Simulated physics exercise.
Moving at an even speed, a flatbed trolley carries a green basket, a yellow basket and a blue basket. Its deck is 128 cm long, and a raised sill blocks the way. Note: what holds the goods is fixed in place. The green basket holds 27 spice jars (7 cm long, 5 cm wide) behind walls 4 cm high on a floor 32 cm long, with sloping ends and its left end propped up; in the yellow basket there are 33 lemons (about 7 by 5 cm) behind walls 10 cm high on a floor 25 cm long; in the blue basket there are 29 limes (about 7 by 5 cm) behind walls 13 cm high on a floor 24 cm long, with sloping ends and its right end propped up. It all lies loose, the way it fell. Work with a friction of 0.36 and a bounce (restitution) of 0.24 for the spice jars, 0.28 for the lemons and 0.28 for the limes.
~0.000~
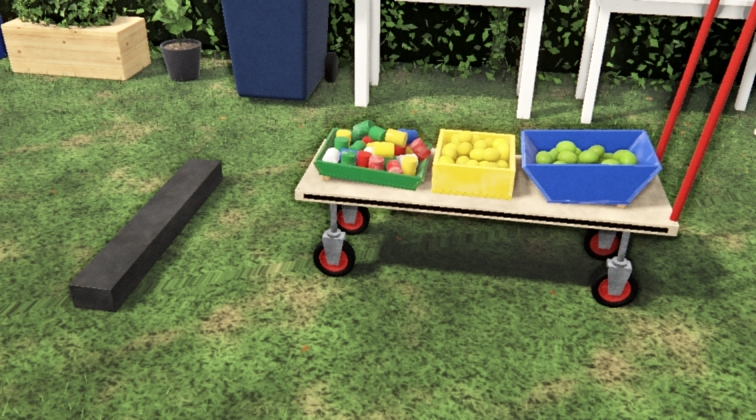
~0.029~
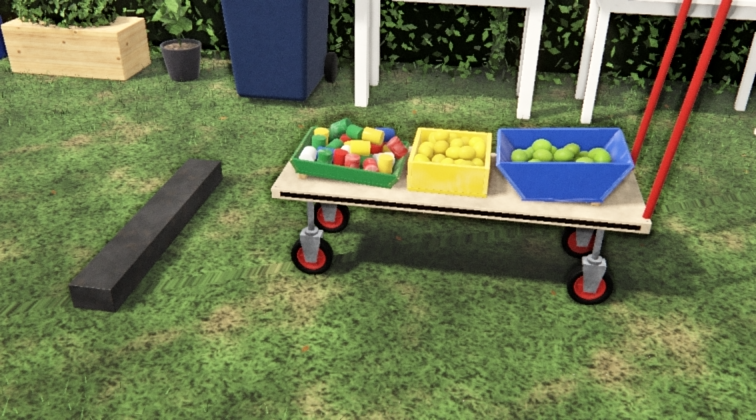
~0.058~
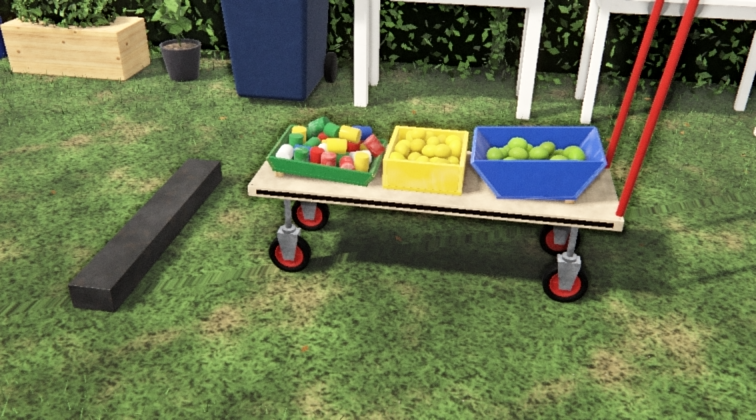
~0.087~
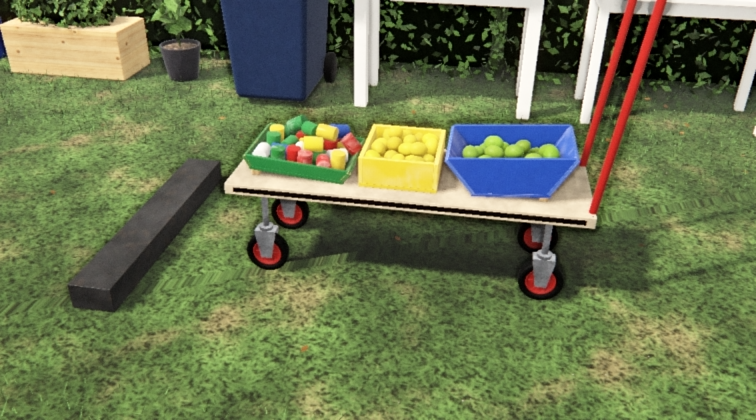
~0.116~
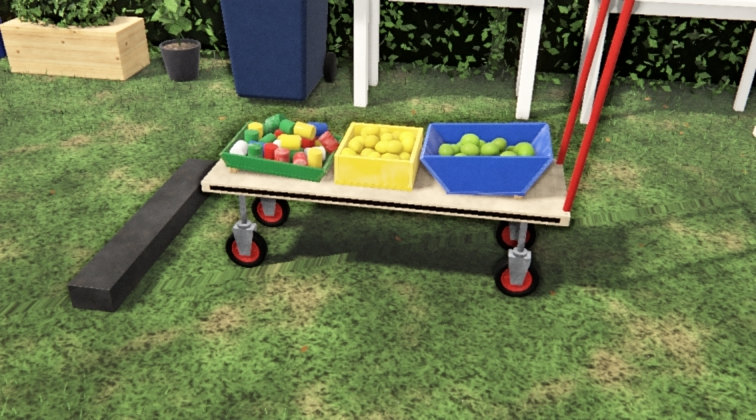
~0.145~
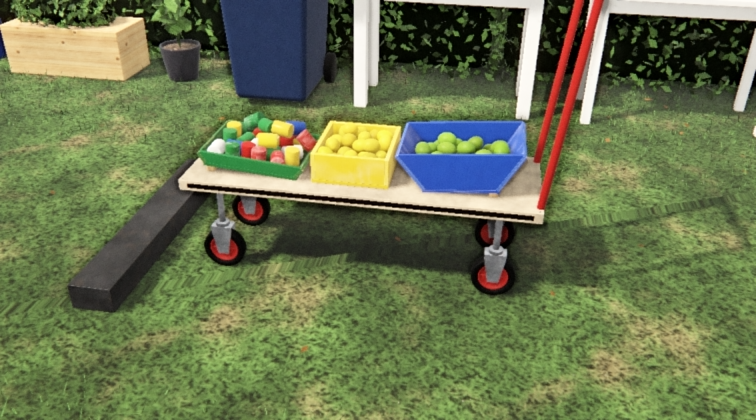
A flatbed trolley with a red handle rolled steadily left across the grass toward a dark beam, carrying a green basket of colourful jars, a yellow basket of lemons and a blue basket of limes.
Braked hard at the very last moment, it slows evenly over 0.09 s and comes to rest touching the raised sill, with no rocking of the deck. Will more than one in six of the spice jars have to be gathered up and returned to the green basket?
The lost share is larger than a sixth.
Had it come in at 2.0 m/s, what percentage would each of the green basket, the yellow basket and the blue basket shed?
Then the green basket sheds 20 per cent of its load, the yellow basket 0 per cent, and the blue basket 0 per cent.
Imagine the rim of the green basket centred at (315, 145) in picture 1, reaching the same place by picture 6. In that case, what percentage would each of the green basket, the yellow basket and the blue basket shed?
Green basket 10 %, yellow basket 0 %, blue basket 0 %.
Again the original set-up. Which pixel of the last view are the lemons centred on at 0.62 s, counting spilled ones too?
The middle is around (297, 151).
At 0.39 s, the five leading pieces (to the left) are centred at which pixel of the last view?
They're centred near (121, 111).
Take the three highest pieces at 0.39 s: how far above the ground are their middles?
Roughly 64 centimetres.
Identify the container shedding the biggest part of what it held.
Answer: The green basket.
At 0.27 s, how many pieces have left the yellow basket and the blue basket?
Estimate at that time - yellow basket 1, blue basket 0, give or take.
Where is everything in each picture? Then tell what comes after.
In the first frame (each is followed by its nearest rim corner in this view), green basket, (421, 178); blue basket, (659, 166); 62 cm short of the stop; none out.
In the second frame, green basket, (397, 176); blue basket, (631, 164); 54 cm short of the stop.
In the third frame, green basket, (372, 174); blue basket, (604, 161); 45 cm short of the stop.
In the fourth frame, green basket, (348, 172); blue basket, (577, 159); 37 cm short of the stop.
In the fifth frame, green basket, (324, 170); blue basket, (550, 157); 28 cm short of the stop.
In the sixth frame, green basket, (301, 168); blue basket, (524, 155); 20 cm short of the stop; none out.
After 0.17 s, the brake bites.
After 0.27 s, green basket 25 in, 2 out, yellow basket 32 in, 1 out and blue basket 29 in, 0 out.
After 0.39 s, green basket 18 in, 9 out, yellow basket 31 in, 2 out and blue basket 26 in, 3 out.
After 0.62 s, green basket 14 in, 13 out, yellow basket 30 in, 3 out and blue basket 22 in, 7 out.
Outcome (at 1.12 s), green basket 14 in, 13 out, yellow basket 30 in, 3 out and blue basket 22 in, 7 out. Asked share, 13 of 27, 48 per cent.
